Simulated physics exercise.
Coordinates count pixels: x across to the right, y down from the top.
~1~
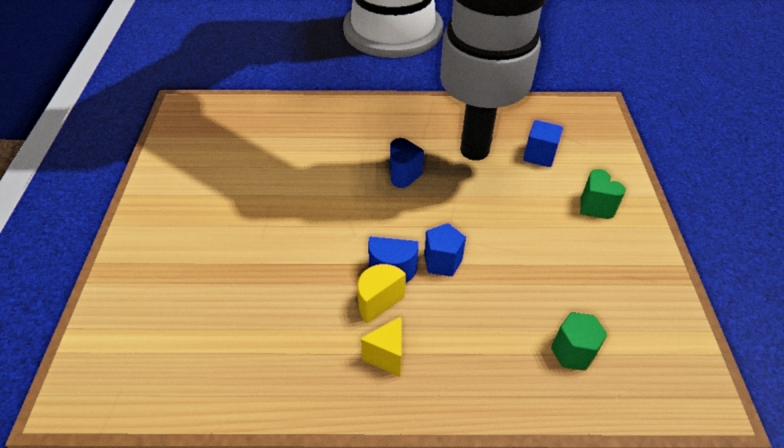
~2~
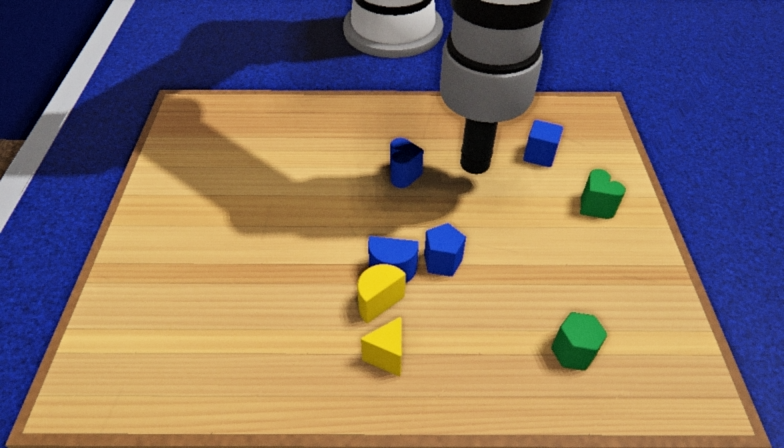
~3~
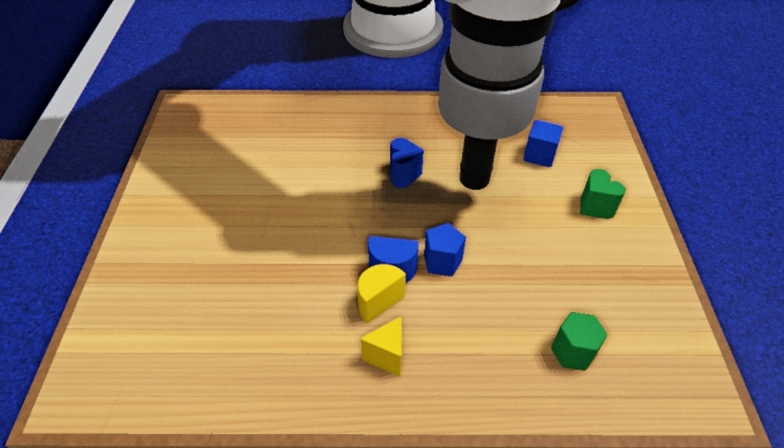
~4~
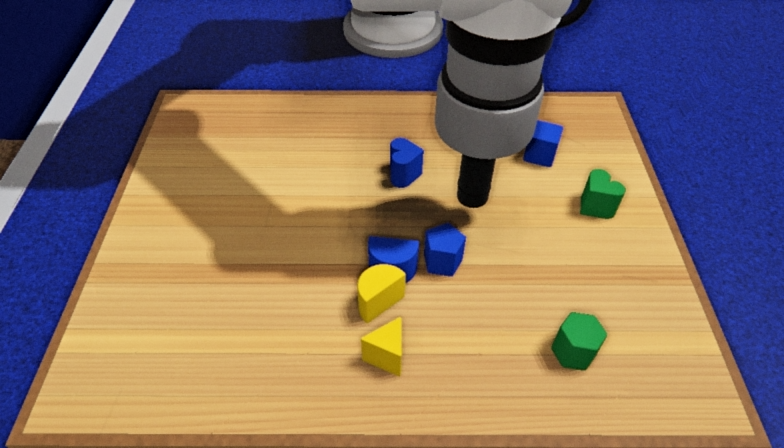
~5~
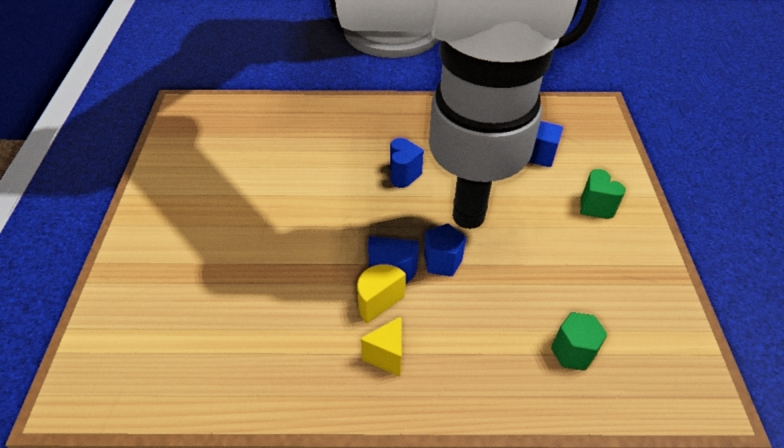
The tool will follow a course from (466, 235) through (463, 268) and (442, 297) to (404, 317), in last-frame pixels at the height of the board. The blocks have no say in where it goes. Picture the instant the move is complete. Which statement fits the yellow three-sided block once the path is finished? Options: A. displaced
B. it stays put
B: It stays put.
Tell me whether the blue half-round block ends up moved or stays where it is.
Moved off its spot.
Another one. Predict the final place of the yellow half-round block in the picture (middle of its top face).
I think it will end close to (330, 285).
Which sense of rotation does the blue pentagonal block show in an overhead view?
In a top view, it turns clockwise.
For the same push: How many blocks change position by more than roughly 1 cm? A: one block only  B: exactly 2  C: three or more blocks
That would be C.
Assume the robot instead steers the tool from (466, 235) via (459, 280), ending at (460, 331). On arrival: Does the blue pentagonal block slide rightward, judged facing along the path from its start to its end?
Yes, I think so.
What follows on the original path. One third of the way, tool (466, 251); blue pentagonal block (434, 254), turned 35° clockwise.
Two thirds of the way, tool (444, 281); yellow half-round block (359, 284); blue half-round block (378, 249), turned 25° clockwise; blue pentagonal block (406, 274), turned 60° clockwise.
At the end, tool (405, 301); yellow half-round block (330, 285), turned 35° anticlockwise; yellow three-sided block in place; blue half-round block (366, 246), turned 55° clockwise; blue pentagonal block (368, 279), turned 110° clockwise.
